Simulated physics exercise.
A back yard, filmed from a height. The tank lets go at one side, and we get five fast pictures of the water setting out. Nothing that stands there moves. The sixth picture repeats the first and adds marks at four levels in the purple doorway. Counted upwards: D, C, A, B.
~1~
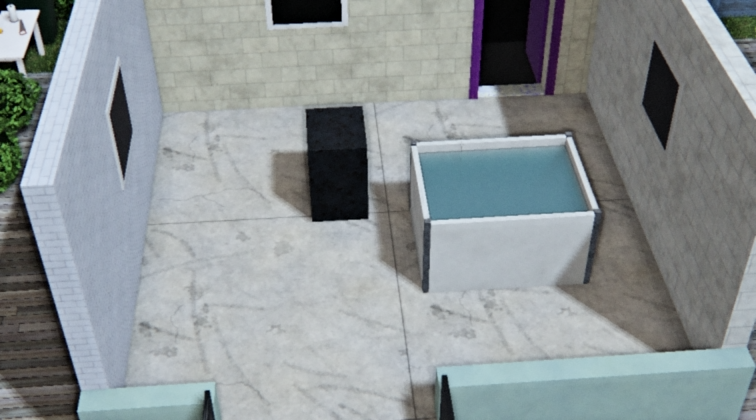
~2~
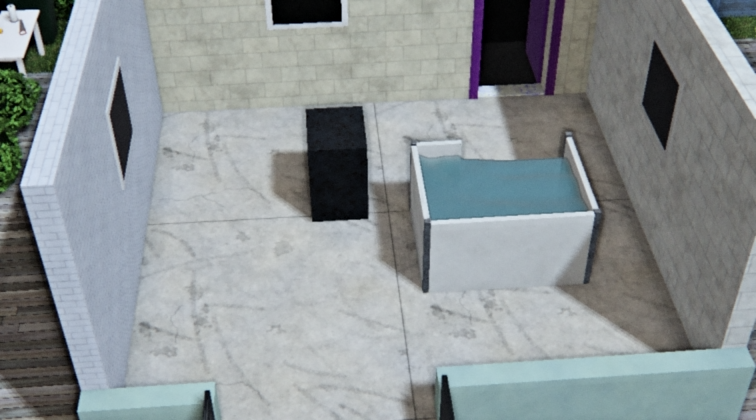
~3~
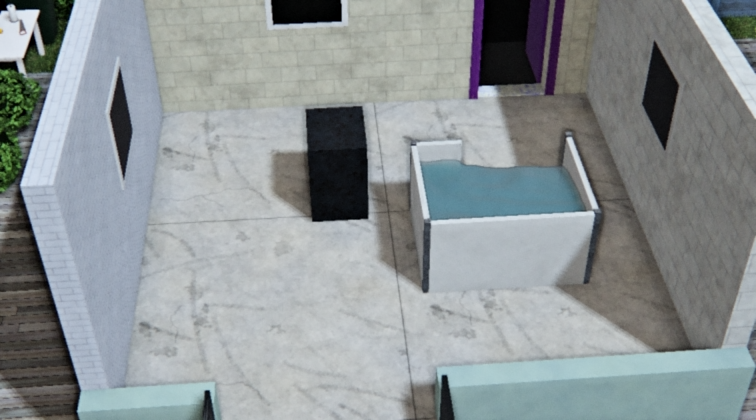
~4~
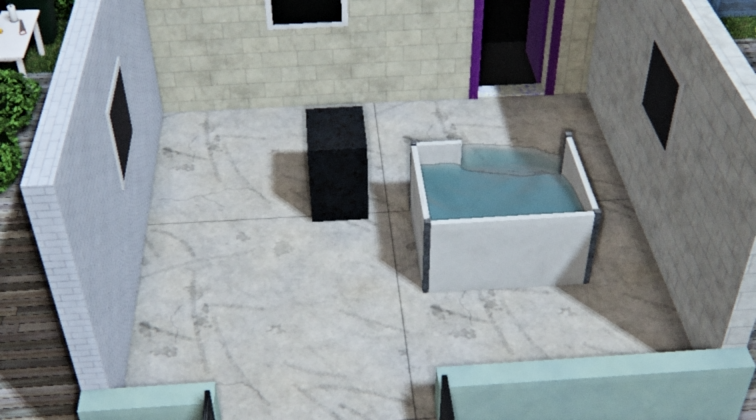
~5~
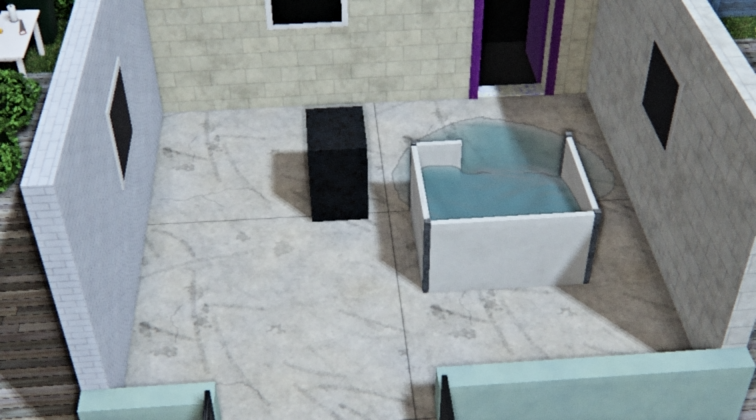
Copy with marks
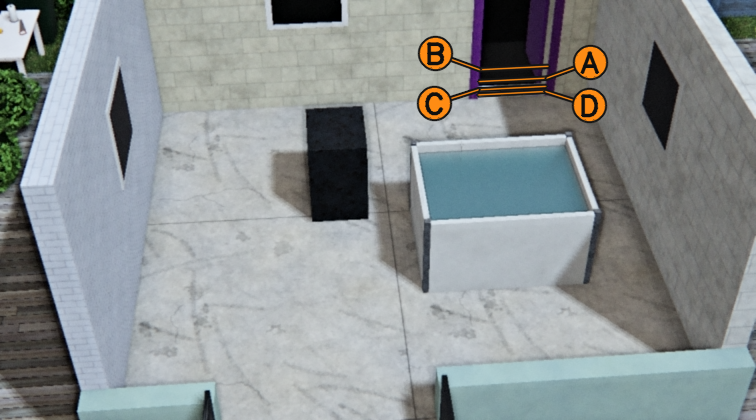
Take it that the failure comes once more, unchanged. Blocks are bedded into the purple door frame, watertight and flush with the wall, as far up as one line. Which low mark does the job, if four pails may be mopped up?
It is B.
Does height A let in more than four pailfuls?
Yes, it does.
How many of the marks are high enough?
One of the four.
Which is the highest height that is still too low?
That is height A.
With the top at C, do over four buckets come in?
Yes.
On the marked copy, A at (513, 79); B at (514, 68); C at (512, 88); D at (511, 93); from the bottom up D, C, A, B.
With A, about 12 bucketfuls get in.
With B, a bucket or two gets in.
With C, dozens of bucketfuls pour in.
With D, dozens of bucketfuls pour in.
